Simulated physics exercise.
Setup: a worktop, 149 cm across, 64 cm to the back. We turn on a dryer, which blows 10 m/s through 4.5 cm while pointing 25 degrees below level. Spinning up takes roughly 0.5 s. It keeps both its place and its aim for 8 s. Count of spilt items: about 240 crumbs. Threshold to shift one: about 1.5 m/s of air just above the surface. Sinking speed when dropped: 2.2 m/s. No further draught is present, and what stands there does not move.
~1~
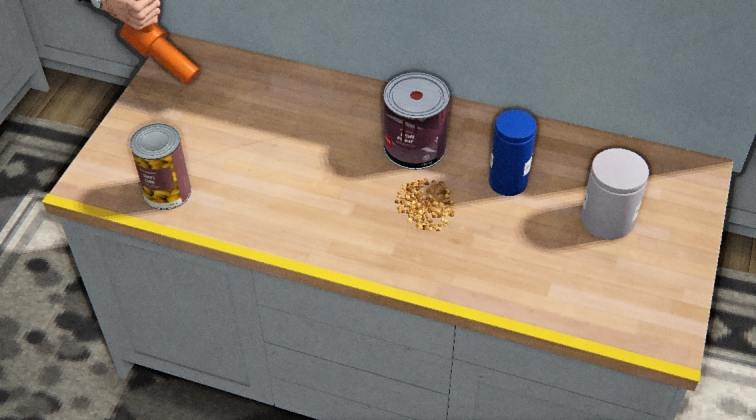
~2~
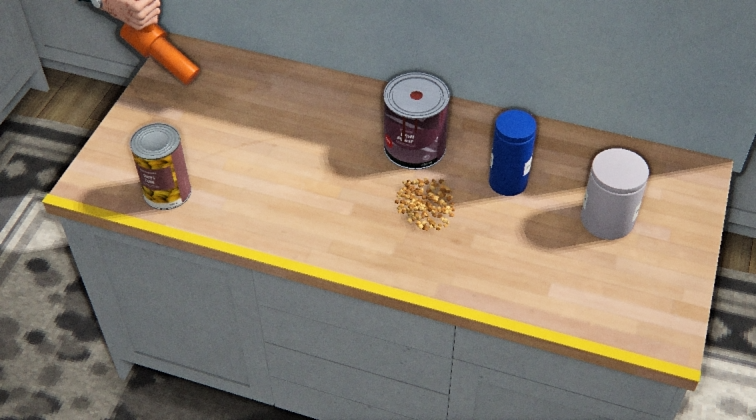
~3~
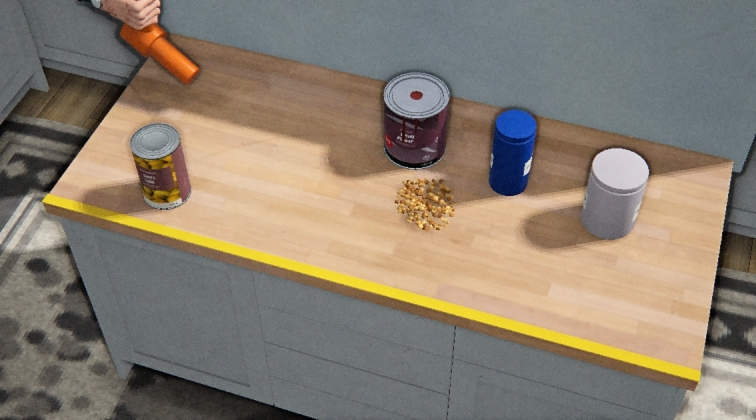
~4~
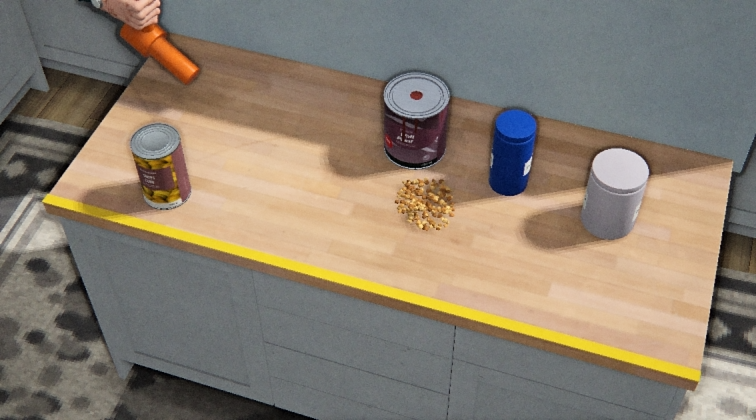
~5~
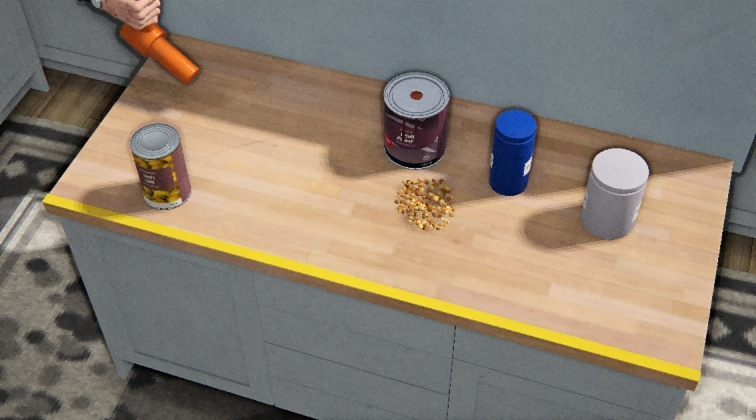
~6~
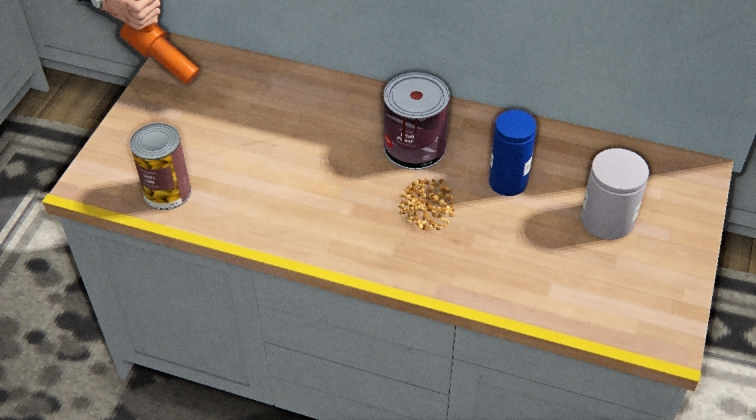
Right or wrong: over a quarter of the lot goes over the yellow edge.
Wrong.
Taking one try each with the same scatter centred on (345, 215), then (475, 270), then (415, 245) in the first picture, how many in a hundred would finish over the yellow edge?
Results, one try each: 90 %, 70 %, 80 %.
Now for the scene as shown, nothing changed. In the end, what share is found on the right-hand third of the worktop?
I'd estimate around 2 per cent.
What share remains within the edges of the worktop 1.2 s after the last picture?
Estimate: Around 5 percent.
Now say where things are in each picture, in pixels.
In the first picture, the middle of the crumbs is near (428, 206), none has stirred yet and the mouth of the dryer is at (193, 77).
In the second picture, the middle of the crumbs is near (424, 203), none has stirred yet and the yellow edge is centred on (347, 285).
In the third picture, the middle of the crumbs is near (424, 203), none has stirred yet, the top of a tin is at (417, 95) and the top of a jar is at (516, 124).
In the fourth picture, the middle of the crumbs is near (424, 203) and none has stirred yet.
In the fifth picture, the middle of the crumbs is near (424, 203) and none has stirred yet.
In the sixth picture, the middle of the crumbs is near (428, 205) and none has stirred yet.
Then, 1.2 s after the last picture, 4 % are over the yellow edge; 92 % have settled or left.
Then, 2.1 s after the last picture, 4 % are over the yellow edge; 95 % have settled or left.
Then, 4.0 s after the last picture, 4 % are over the yellow edge; 98 % have settled or left.
Then, 7.6 s after the last picture, at the end, 4 % are over the yellow edge.
